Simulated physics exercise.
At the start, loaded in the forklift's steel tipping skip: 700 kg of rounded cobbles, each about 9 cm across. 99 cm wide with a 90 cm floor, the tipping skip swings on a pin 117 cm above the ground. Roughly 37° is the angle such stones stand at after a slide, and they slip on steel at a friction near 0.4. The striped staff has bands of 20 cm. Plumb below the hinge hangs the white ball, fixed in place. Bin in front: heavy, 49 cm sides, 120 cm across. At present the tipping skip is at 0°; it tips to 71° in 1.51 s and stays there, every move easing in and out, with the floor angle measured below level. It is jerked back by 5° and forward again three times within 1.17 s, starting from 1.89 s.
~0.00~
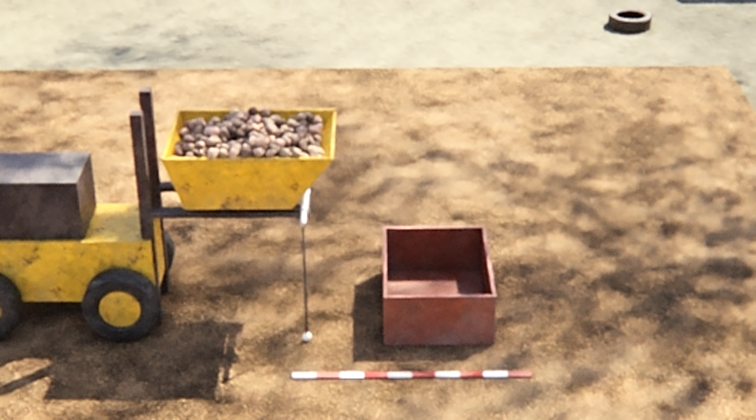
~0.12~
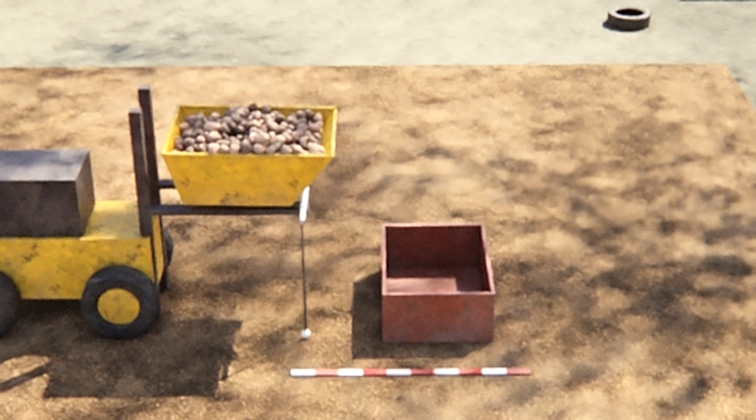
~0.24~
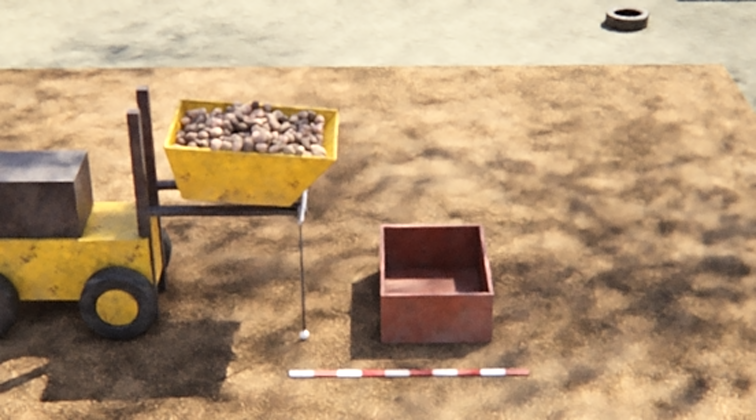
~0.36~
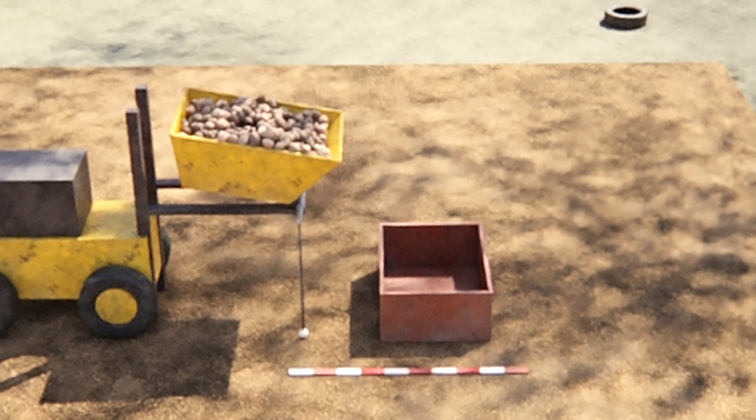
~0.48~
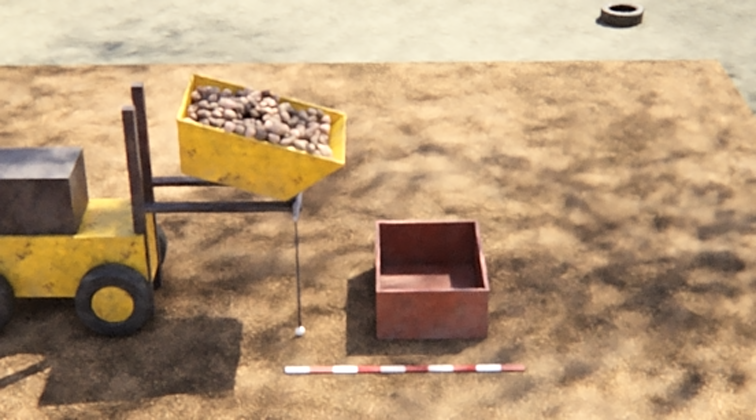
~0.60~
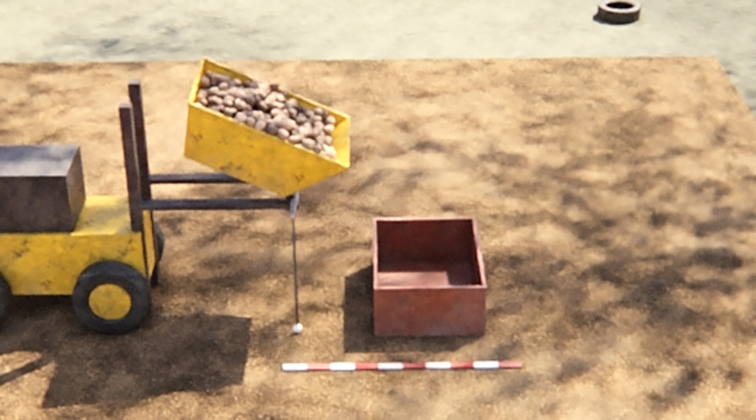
On a patch of sandy ground, a yellow forklift holds up a yellow skip heaped with brownish stones, and the skip tilts steadily forward to the right, its left side rising, while an open reddish bin sits nearby.
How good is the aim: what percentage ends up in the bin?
About 90 per cent.
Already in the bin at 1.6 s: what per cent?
I'd put it near 30 per cent.
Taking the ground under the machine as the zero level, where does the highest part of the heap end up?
The top ends up around 56 cm above the machine's ground.
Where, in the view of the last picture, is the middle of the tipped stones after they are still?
Centre estimate: Around (424, 277).
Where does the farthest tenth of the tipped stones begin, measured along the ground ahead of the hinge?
Close to 150 cm from the hinge.
After 1.1 s the floor is at 60°; 99 % in the tipping skip, 1 % short of the bin; the foremost stones are at (373, 178).
After 1.6 s the floor is at 71°; 69 % in the tipping skip, 28 % in the bin, 2 % beside or beyond the bin; the foremost stones are at (456, 283).
After 3.5 s the floor is at 71°; 7 % in the tipping skip, 1 % short of the bin, 84 % in the bin, 8 % beside or beyond the bin; the foremost stones are at (585, 338).
After 6.1 s the floor is at 71°; 0 % in the tipping skip, 92 % in the bin, 8 % beside or beyond the bin; the foremost stones are at (586, 338).
